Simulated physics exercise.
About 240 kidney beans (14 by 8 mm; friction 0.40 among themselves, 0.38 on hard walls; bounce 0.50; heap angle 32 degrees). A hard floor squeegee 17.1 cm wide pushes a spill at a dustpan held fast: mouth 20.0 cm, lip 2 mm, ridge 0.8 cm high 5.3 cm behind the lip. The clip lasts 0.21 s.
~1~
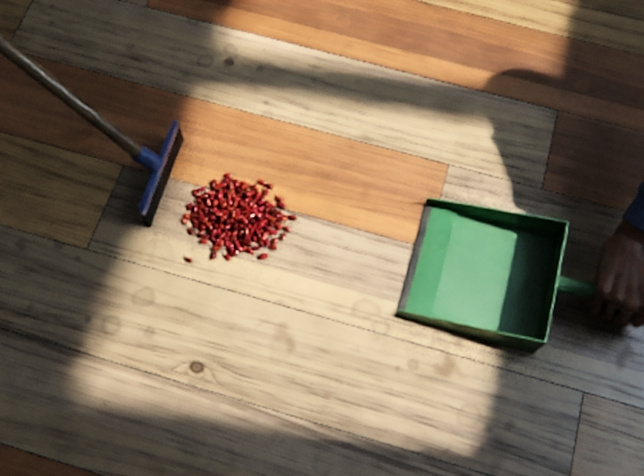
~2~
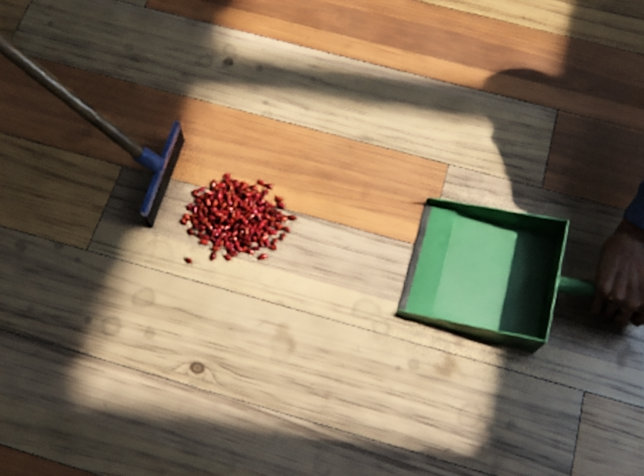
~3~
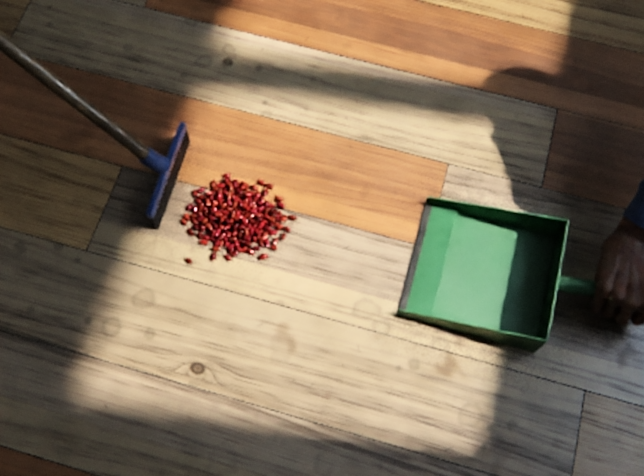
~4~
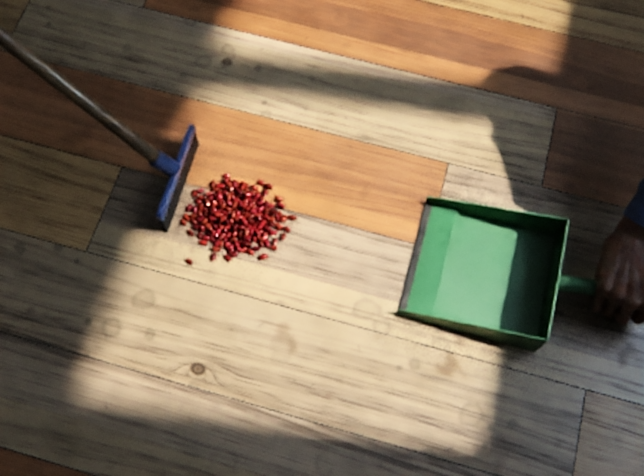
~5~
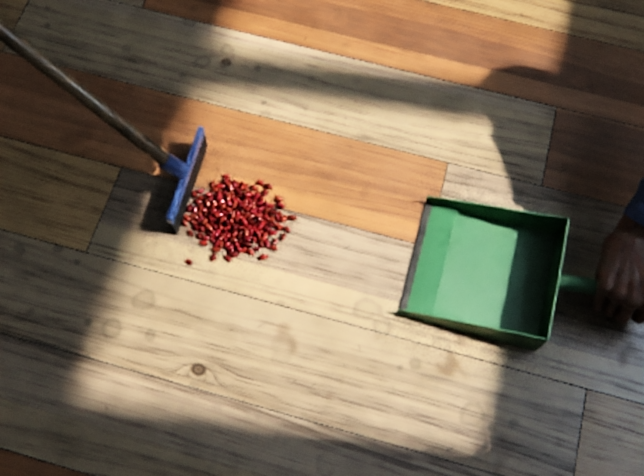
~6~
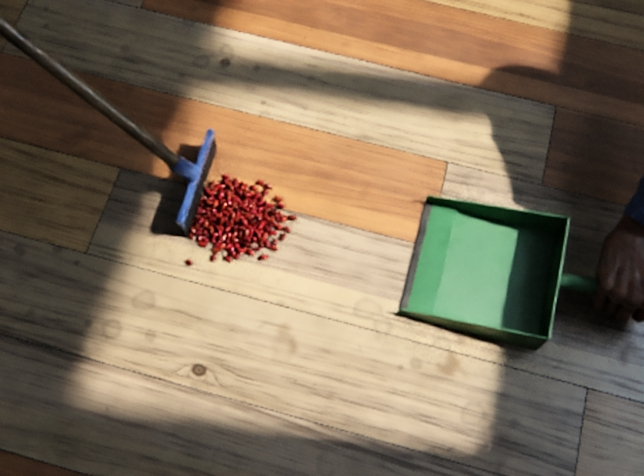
A hand held a green dustpan still on the wooden floor at the right, while a blue squeegee on the left moved a short way right and pressed into the near edge of a pile of red beans.
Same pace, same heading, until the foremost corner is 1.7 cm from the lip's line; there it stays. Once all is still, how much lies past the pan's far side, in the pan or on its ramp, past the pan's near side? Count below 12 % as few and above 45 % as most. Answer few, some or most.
Far side: Few, pan: Some, near side: Few.
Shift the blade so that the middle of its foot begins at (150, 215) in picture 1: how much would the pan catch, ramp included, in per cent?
About 45 per cent.
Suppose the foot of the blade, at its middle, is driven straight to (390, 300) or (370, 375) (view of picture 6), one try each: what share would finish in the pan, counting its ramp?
Some 25 and 0 per cent.
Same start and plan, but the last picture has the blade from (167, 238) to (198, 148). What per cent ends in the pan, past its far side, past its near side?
Pan 0, far 0, near 35.
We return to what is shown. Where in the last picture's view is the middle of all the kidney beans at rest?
Around (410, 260).
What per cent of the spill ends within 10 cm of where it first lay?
Some 15 per cent.
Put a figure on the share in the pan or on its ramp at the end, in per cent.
Roughly 40 per cent.
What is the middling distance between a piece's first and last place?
About 30 cm.
Then, 0.40 s after the last picture, middle of the blade 20 cm from the lip; 0 % over the lip, far side 0 %, near side 5 %.
Then, 0.67 s after the last picture, middle of the blade 9 cm from the lip; 0 % over the lip, far side 5 %, near side 5 %.
Then, 1.04 s after the last picture, middle of the blade 2 cm from the lip; 40 % over the lip, far side 5 %, near side 5 %.
In the end, far side 5 %, pan 40 %, near side 5 %, in front of the lip or behind the blade 50 %.
